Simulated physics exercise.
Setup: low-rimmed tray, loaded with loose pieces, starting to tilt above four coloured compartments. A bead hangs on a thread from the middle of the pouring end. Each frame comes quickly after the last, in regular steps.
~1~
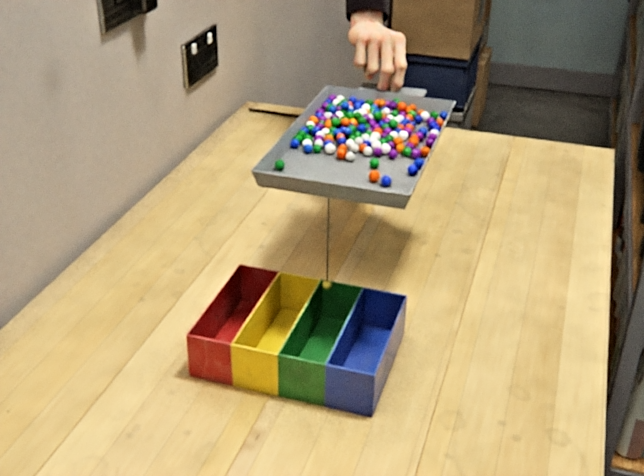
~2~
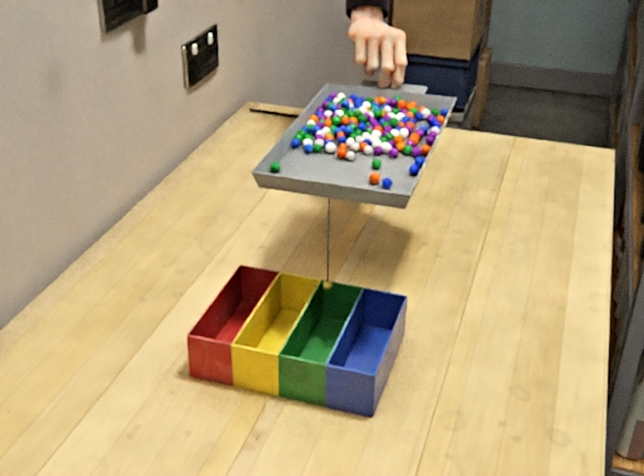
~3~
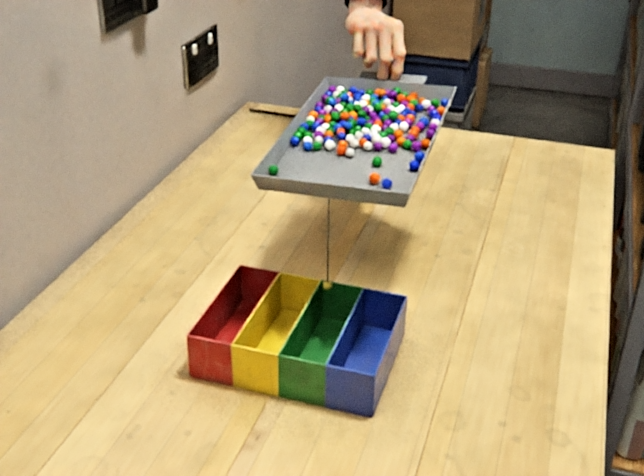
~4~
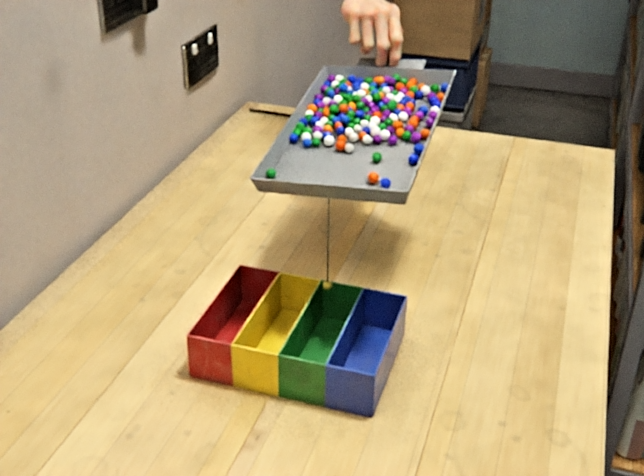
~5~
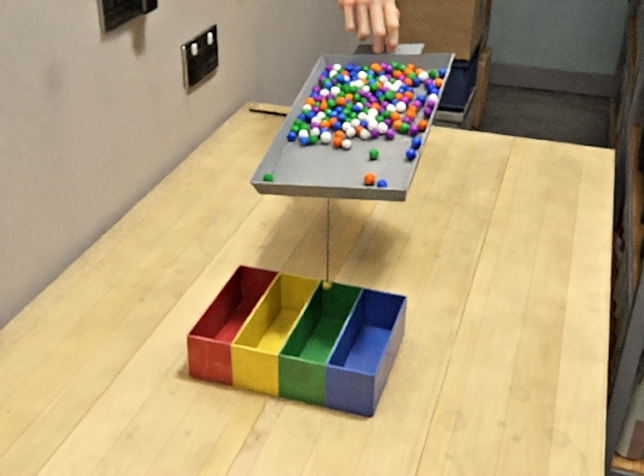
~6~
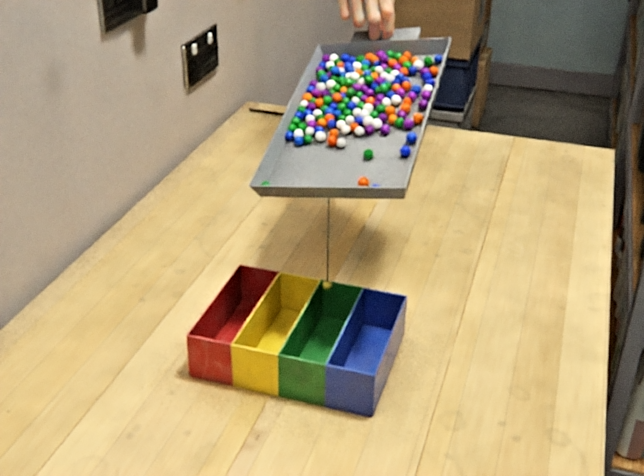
A hand steadily raises the back of a tray of colourful beads above four coloured compartments.
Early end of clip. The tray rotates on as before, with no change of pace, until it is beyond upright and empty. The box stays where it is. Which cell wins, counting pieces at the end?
The red cell wins.
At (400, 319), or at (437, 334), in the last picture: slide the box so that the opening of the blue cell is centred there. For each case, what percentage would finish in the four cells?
First some 50, then 10 per cent.
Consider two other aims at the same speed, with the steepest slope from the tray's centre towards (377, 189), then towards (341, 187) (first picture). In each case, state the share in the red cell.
First some 0, then 10 per cent.
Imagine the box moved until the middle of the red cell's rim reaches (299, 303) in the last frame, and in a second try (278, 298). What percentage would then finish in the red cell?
10 %, 30 %.
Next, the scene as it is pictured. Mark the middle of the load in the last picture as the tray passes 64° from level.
Somewhere near pixel (270, 192).
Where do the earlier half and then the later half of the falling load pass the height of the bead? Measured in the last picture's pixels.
The opening half passes (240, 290), the closing half (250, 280).
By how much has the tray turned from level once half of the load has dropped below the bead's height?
Roughly 80 degrees.
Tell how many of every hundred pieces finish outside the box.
10 %.
Soon after the last picture, tray tipped steeply; about two thirds on the tray; a small part in the red cell; a stray few in the yellow cell; about a quarter falling or outside the box.
A little later, tray tipped past a quarter turn; a stray few on the tray; about two thirds in the red cell; about a quarter in the yellow cell; a stray few in the green cell; about a quarter falling or outside the box.
Later still, tray tipped past a quarter turn; about two thirds in the red cell; about a quarter in the yellow cell; a stray few in the green cell; a small part falling or outside the box.
At rest, tray tipped past a quarter turn; about two thirds in the red cell; about a quarter in the yellow cell; a stray few in the green cell; none in the blue cell; a small part outside the box.
